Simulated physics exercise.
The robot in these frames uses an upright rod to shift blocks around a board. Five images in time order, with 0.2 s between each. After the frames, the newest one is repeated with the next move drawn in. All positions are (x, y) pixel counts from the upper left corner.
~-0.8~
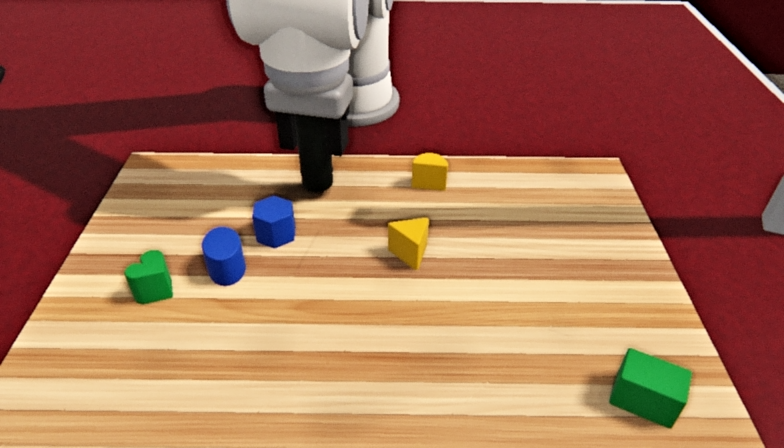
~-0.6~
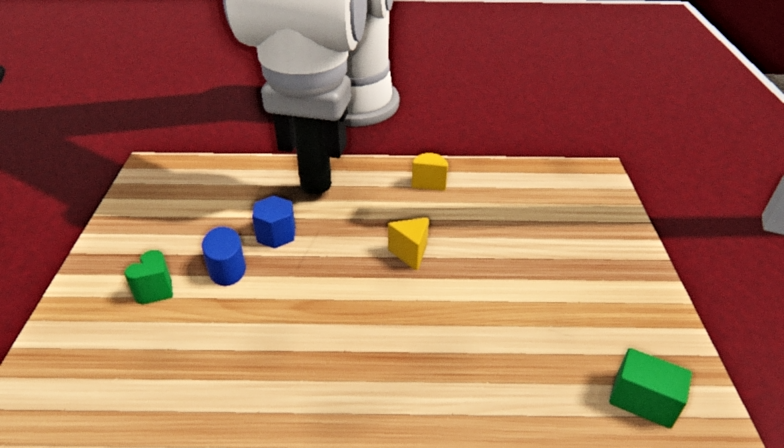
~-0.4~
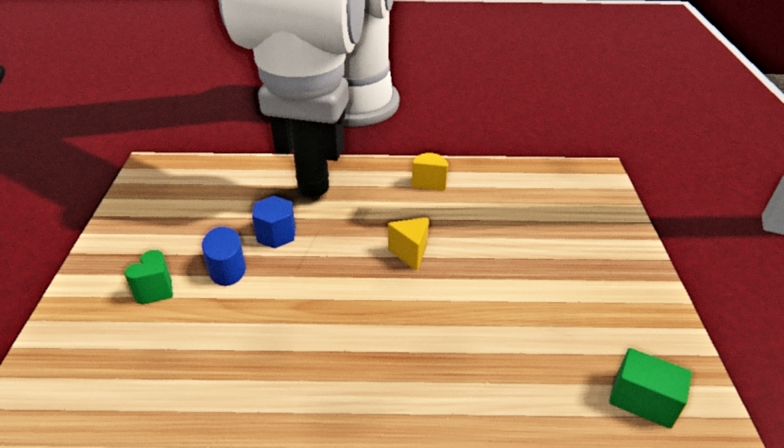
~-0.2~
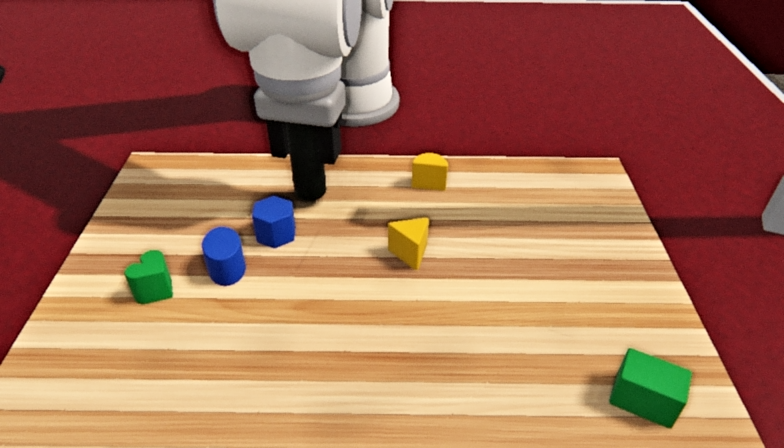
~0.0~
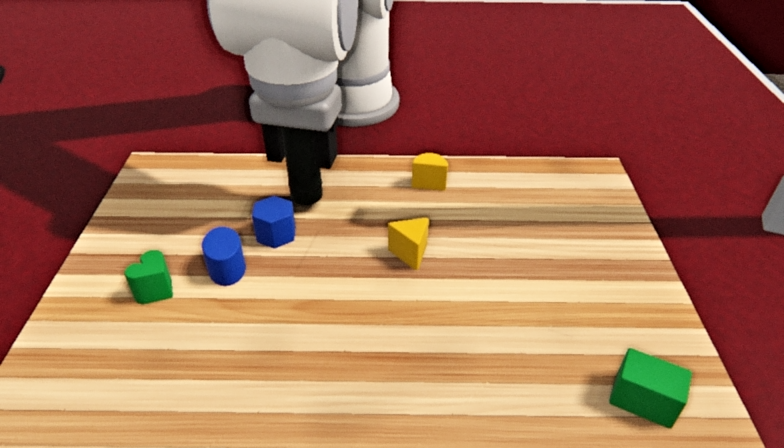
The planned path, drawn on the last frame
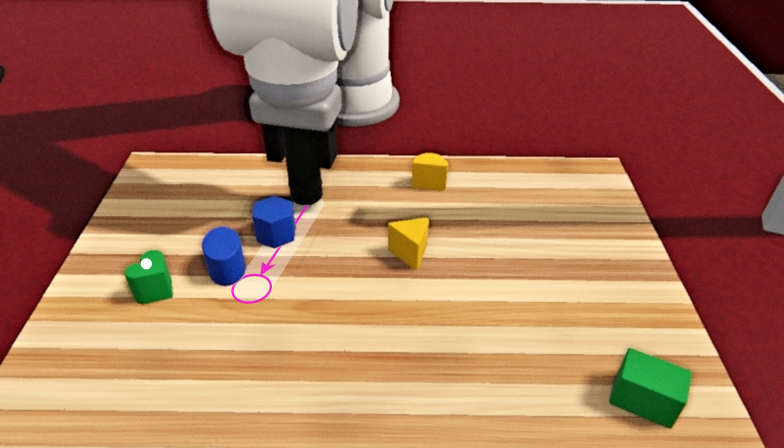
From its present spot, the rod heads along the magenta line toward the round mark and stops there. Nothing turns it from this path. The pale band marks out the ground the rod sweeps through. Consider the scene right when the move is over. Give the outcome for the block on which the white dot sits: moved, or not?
It is no longer where it was.
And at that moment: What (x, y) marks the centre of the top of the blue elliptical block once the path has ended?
I'd place it at (160, 267), taking the centre of its top.
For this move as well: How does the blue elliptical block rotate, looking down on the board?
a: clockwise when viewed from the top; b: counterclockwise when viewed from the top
I'll go with a - clockwise when viewed from the top.
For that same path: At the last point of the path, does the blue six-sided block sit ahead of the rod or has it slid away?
It escapes to one side.
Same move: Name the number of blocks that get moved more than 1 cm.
My guess is at least three.
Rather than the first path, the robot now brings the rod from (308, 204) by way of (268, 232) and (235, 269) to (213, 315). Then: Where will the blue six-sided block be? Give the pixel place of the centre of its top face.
Top centre: (251, 286).
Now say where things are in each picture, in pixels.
The first frame shows rod's lower end at (318, 184); green heart block at (146, 264); blue elliptical block at (221, 242); blue six-sided block at (272, 208).
The second frame shows rod at (316, 186); blocks still.
The third frame shows rod at (314, 189); blocks still.
The fourth frame shows rod at (311, 192); blocks still.
The fifth frame shows rod at (307, 196); green heart block at (146, 264); blue elliptical block at (221, 242); blue six-sided block at (272, 208).
Drawn move, in a line from (308, 204) to (252, 288); the dot is on the green heart block.
The first path, step by step. One third of the way, rod at (290, 222); blue six-sided block at (257, 220), turned 20° clockwise.
Two thirds of the way, rod at (271, 249); blue elliptical block at (188, 257); blue six-sided block at (229, 242), turned 45° clockwise.
At the end, rod at (250, 280); green heart block at (125, 265), turned 20° clockwise; blue elliptical block at (160, 267), turned 20° clockwise; blue six-sided block at (205, 260), turned 70° clockwise.
